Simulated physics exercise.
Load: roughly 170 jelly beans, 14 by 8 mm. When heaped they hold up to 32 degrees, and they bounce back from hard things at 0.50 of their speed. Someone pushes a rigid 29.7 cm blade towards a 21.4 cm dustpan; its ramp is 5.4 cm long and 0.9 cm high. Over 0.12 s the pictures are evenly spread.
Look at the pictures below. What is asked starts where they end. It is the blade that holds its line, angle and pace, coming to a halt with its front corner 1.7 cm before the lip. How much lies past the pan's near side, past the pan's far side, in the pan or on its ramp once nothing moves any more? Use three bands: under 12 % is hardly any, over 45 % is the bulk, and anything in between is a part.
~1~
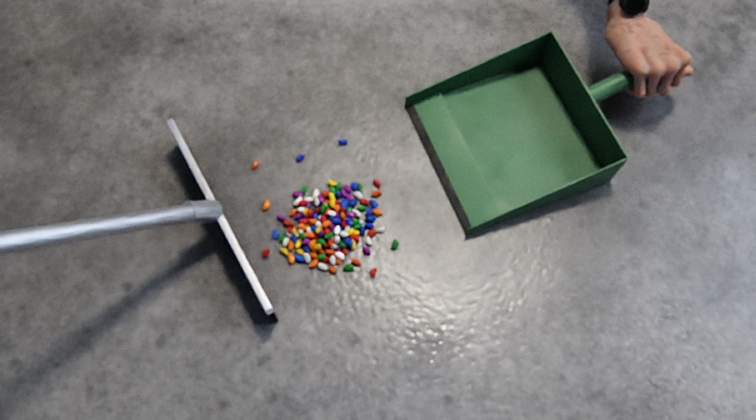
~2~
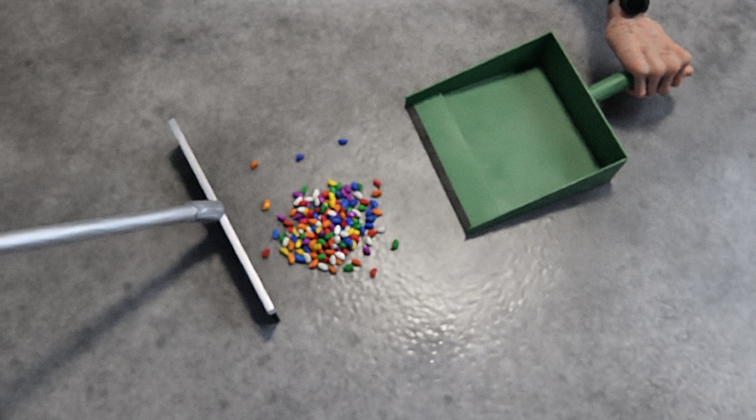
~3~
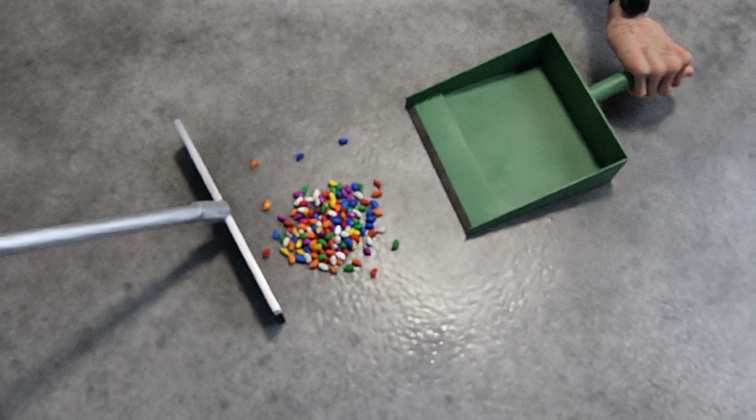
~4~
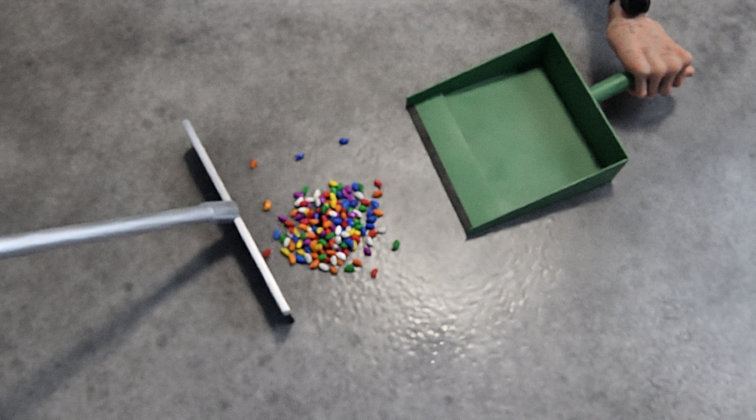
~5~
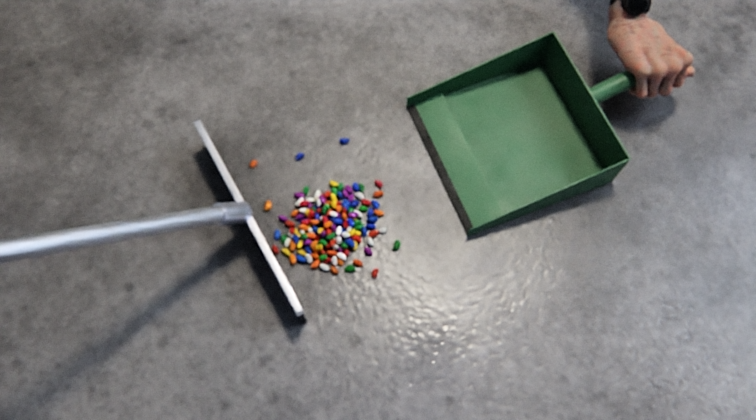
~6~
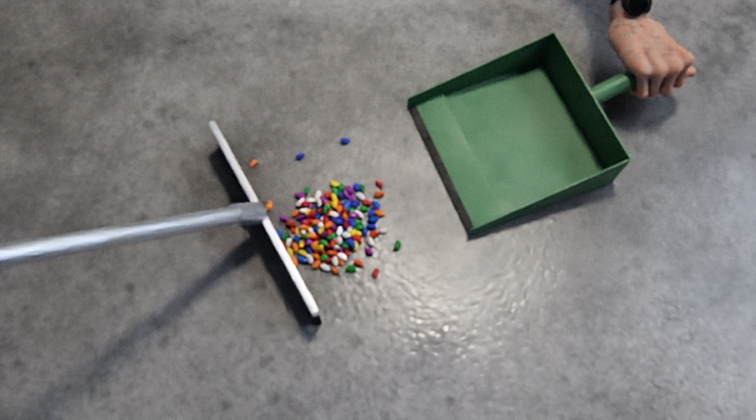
Near side: A part, far side: Hardly any, pan: A part.
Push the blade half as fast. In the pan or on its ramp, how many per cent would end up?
Some 10 %.
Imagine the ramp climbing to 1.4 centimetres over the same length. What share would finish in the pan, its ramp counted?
Estimated share: Around 15 in a hundred.
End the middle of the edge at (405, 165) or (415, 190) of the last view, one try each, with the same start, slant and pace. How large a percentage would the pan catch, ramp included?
Some 45 and 35 per cent.
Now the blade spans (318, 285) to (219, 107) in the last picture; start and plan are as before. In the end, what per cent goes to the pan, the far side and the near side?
Per cent by place - pan 55, far side 5, near side 5.
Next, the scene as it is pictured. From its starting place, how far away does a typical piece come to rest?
Roughly 18 centimetres.
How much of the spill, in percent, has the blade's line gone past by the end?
I'd say close to 0 per cent.
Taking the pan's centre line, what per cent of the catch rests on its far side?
Something like 30 per cent of the catch.
Then, 0.15 s after the last picture, middle of the blade 14 cm from the lip; 0 % over the lip, far side 0 %, near side 10 %.
Then, 0.26 s after the last picture, middle of the blade 6 cm from the lip; 0 % over the lip, far side 0 %, near side 15 %.
Then, 0.50 s after the last picture, middle of the blade 4 cm from the lip; 20 % over the lip, far side 0 %, near side 20 %.
In the end, near side 20 %, far side 0 %, pan 20 %, in front of the lip or behind the blade 55 %.
